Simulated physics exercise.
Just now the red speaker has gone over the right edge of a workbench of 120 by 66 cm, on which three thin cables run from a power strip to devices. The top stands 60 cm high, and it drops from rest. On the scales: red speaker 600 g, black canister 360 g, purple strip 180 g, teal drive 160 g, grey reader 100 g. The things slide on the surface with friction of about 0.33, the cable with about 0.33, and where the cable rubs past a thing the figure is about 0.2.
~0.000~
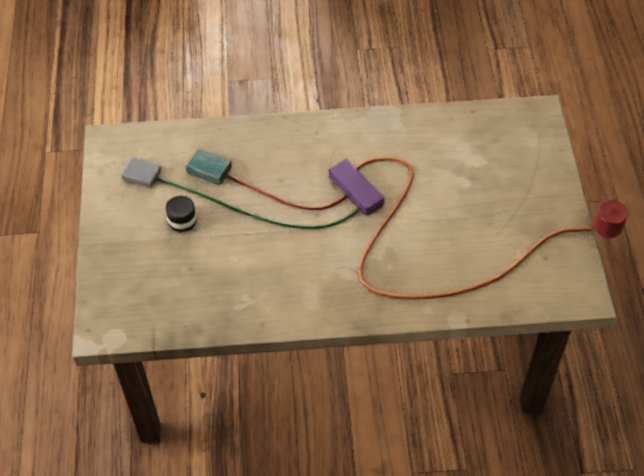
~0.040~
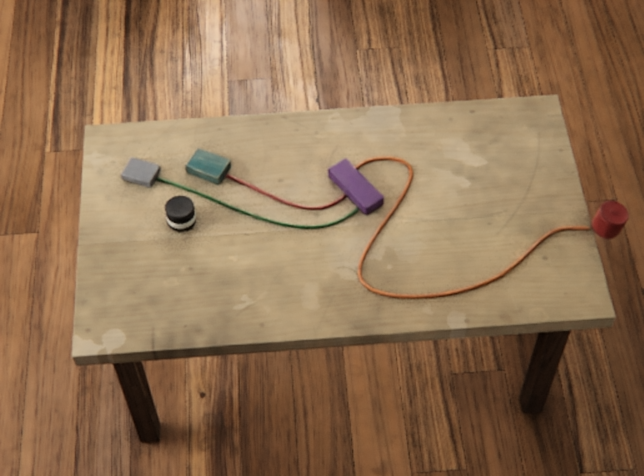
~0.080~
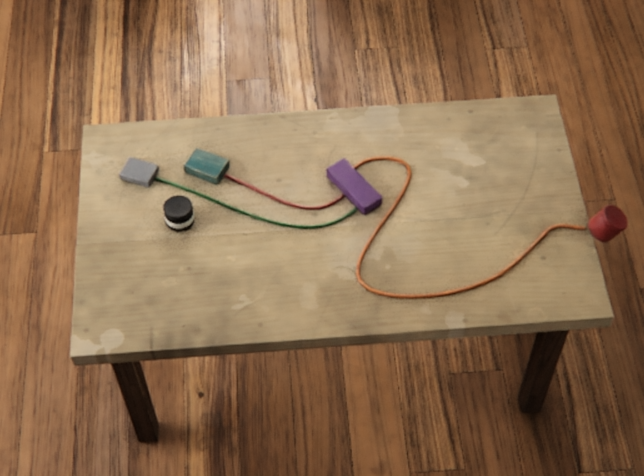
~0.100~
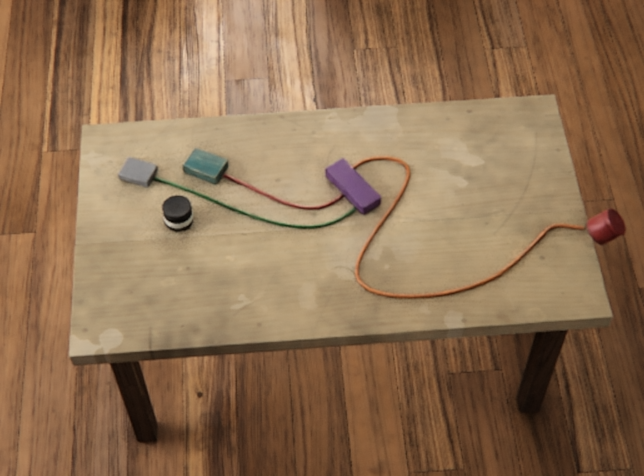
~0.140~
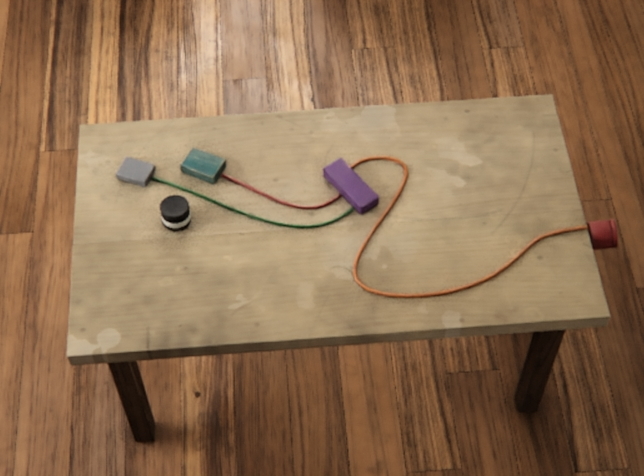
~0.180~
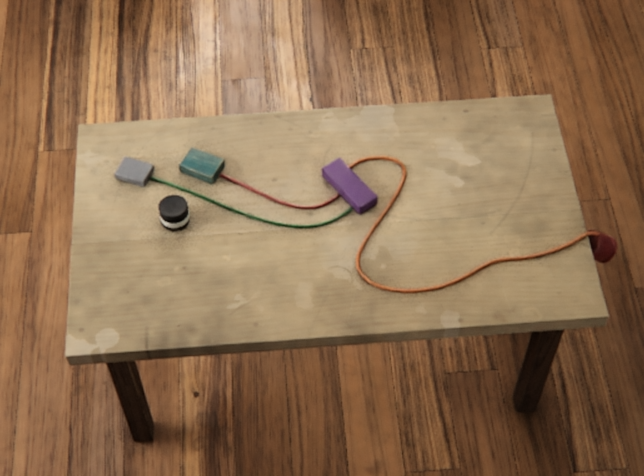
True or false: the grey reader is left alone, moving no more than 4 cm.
True.
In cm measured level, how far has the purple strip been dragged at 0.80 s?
Shift measured from above: Near 4 cm.
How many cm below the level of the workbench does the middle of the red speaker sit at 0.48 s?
Depth below the top: Around 55 cm.
By 0.5 s, the strip's end of the orange cable at (384, 181); purple strip 4 cm off its start, red speaker over the edge.
By 0.8 s, the strip's end of the orange cable at (389, 187); purple strip 4 cm off its start, teal drive 3 cm off its start, red speaker over the edge.
By 1.1 s, the strip's end of the orange cable at (389, 187); purple strip 4 cm off its start at (366, 187), teal drive 3 cm off its start at (215, 162), red speaker over the edge.
By 1.4 s, the strip's end of the orange cable at (389, 187); purple strip 4 cm off its start, teal drive 3 cm off its start, red speaker over the edge.
By 2.6 s, the strip's end of the orange cable at (389, 187); grey reader 0 cm off its start at (134, 169), purple strip 4 cm off its start at (366, 187), teal drive 3 cm off its start at (215, 162), red speaker over the edge.
